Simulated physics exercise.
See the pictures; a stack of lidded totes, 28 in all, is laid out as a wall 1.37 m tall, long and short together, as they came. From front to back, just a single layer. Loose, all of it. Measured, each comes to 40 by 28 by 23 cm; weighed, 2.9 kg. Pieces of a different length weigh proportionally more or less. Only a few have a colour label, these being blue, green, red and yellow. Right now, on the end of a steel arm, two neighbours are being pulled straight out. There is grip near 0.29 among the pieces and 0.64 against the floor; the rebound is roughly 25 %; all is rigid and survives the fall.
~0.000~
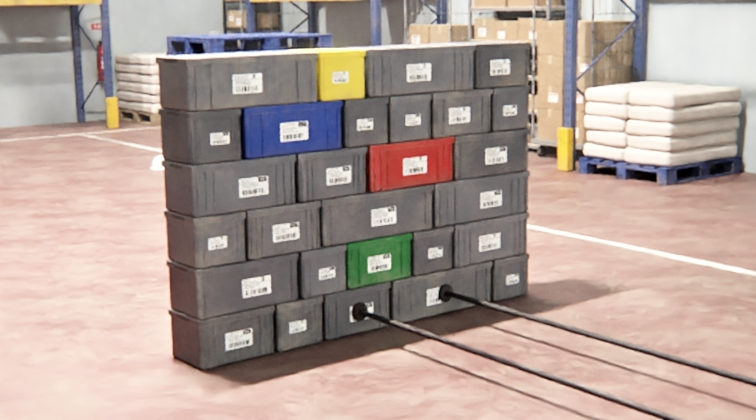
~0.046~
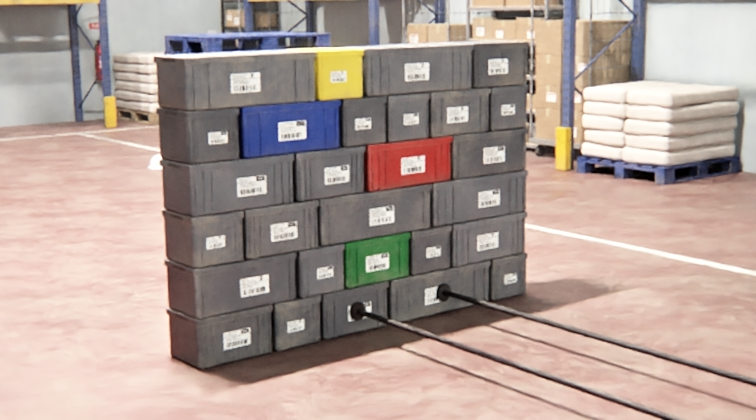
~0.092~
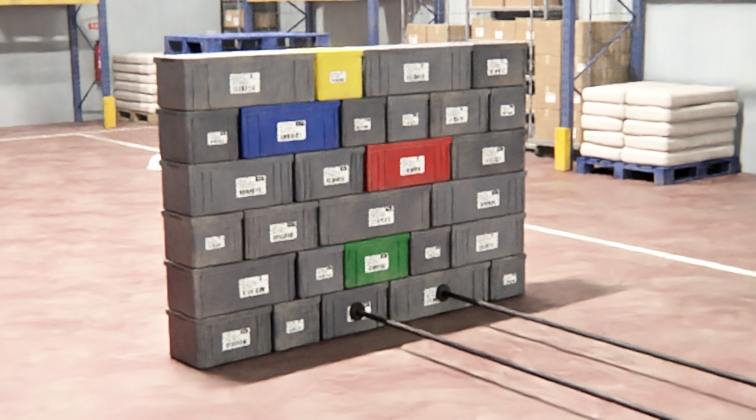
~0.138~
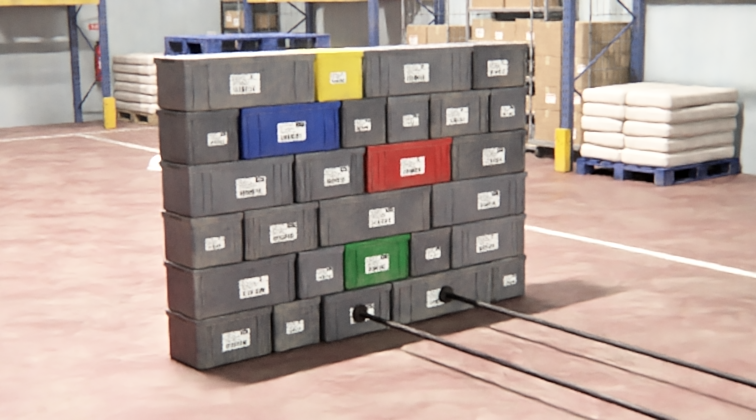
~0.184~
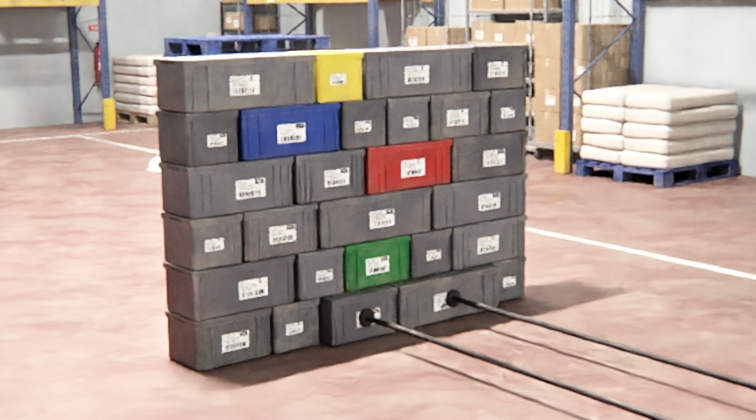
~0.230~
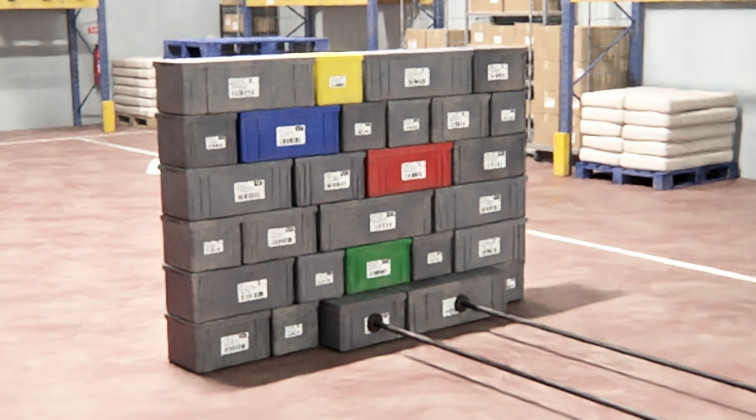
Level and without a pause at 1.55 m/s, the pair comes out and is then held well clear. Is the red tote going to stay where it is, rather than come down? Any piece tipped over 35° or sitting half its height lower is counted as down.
Yes, it keeps its place.
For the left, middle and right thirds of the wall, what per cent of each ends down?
In percent, the thirds read 0 on the left, 20 in the middle and 0 on the right.
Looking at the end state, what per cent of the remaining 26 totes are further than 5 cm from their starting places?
30 percent of them have shifted.
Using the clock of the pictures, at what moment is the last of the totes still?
That happens at roughly 1.0 seconds.
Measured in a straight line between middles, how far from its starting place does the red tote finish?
It finishes around 10 cm from its starting point.
After 0.30 s, none of the 26 other totes down, 14 disturbed; red tote shifted 40 mm; green tote shifted 56 mm.
After 0.40 s, none of the 26 other totes down, 17 disturbed; red tote shifted 7 cm; green tote leaning 3°.
After 0.58 s, 2 of the 26 other totes down; red tote shifted 8 cm; green tote leaning 8°, 21 cm lower.
At rest (1.1 s), 2 of the 26 other totes down; red tote shifted 8 cm; yellow tote shifted 45 mm; blue tote shifted 24 mm. As the last picture would show them, middles, red tote near (401, 169), yellow tote near (328, 79).
